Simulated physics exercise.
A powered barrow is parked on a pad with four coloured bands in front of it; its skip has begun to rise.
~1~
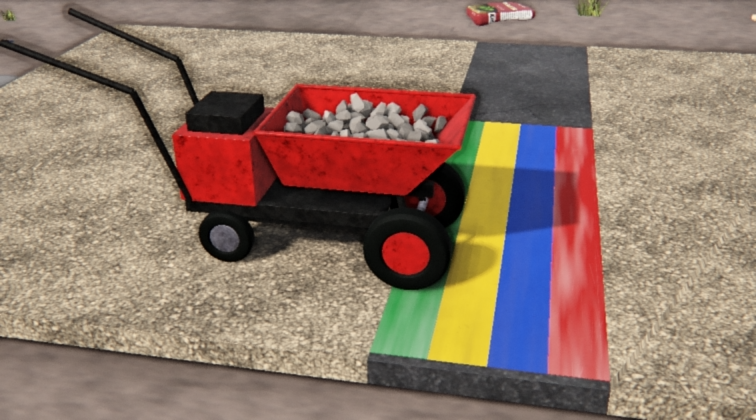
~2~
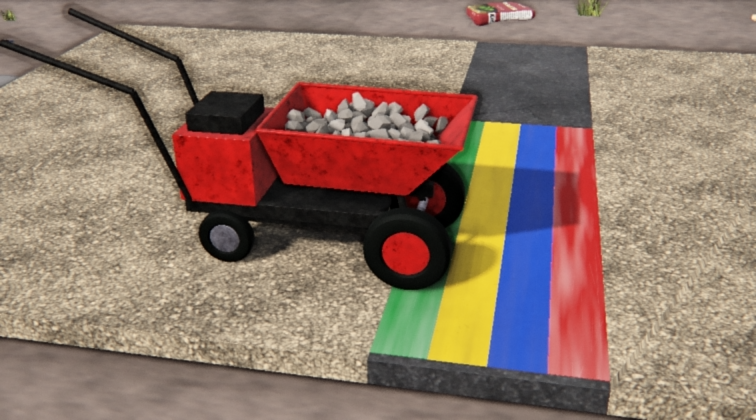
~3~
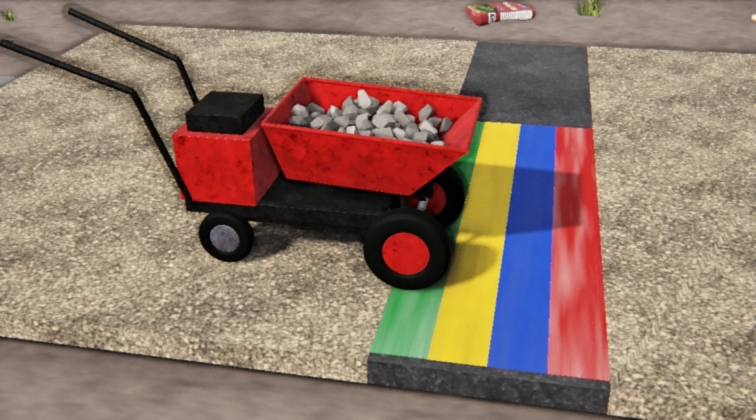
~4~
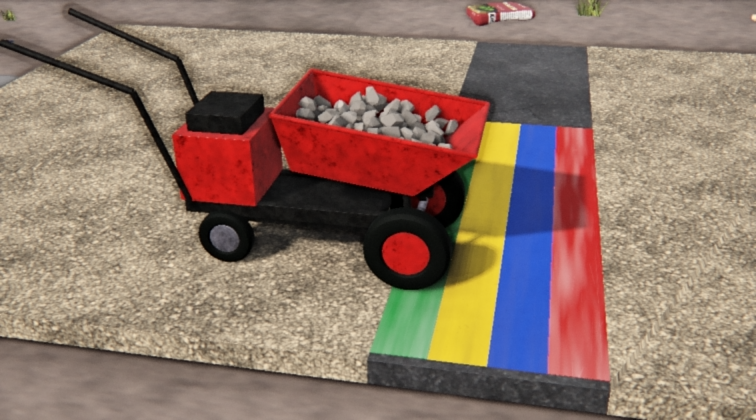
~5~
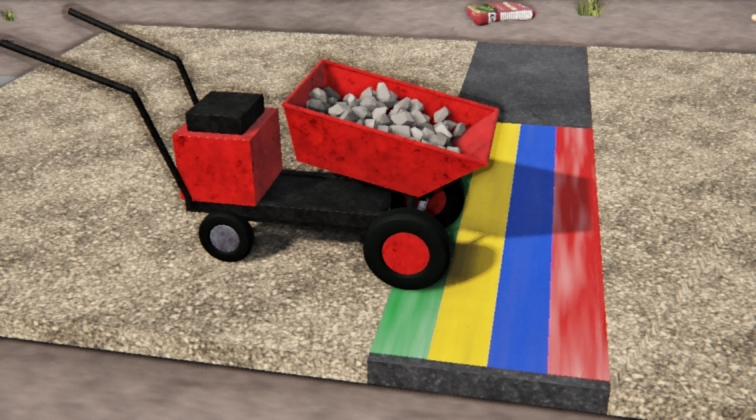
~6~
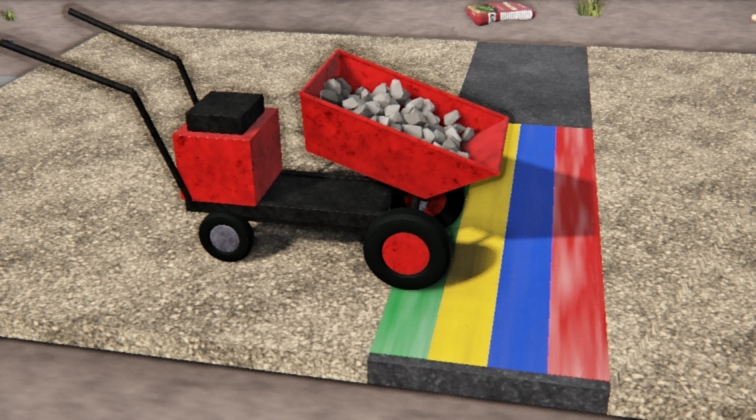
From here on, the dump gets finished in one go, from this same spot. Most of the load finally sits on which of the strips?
It sits mostly on the red strip.
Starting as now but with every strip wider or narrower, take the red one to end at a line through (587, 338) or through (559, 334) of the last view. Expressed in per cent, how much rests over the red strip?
Near 40 in a hundred and near 20 in a hundred.
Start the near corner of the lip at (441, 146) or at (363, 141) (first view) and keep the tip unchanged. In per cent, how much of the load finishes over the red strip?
The shares come out close to 40 and 10 per cent, in that order.
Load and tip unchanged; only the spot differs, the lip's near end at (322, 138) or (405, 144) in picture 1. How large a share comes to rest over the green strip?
About 30 % and about 0 %.
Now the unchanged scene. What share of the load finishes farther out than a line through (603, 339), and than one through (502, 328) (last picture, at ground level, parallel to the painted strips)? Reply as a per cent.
Close to 20 per cent, then close to 80 per cent.
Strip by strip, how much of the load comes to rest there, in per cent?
Split by strip in per cent: Green 0; yellow 0; blue 10; red 40.
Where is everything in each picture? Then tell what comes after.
Lip of the skip at (458, 148), level; top of the load at (361, 130), broken stones; green strip at (411, 313); yellow strip at (465, 319); blue strip at (521, 326); red strip at (578, 332), in the first frame.
Lip of the skip at (460, 148), level; top of the load at (362, 129), in the second frame.
Lip of the skip at (466, 151), tipped barely; top of the load at (362, 120), in the third frame.
Lip of the skip at (475, 156), tipped a little; top of the load at (347, 118), in the fourth frame.
Lip of the skip at (485, 164), tipped a little; top of the load at (357, 113), in the fifth frame.
Lip of the skip at (497, 173), tipped clearly; top of the load at (354, 112); green strip at (411, 313); yellow strip at (465, 319); blue strip at (521, 326); red strip at (578, 332), in the sixth frame.
Soon after the last picture, skip tipped steeply; all in the skip.
A little later, skip tipped right over; most in the skip; a stray few over the blue strip; about a quarter over the red strip; a stray few off the paint.
Later still, skip tipped right over; about a quarter in the skip; a small part over the blue strip; about half over the red strip; about a quarter off the paint.
At rest, skip tipped right over; about a quarter in the skip; none over the green strip; none over the yellow strip; a small part over the blue strip; about a third over the red strip; about a quarter off the paint.
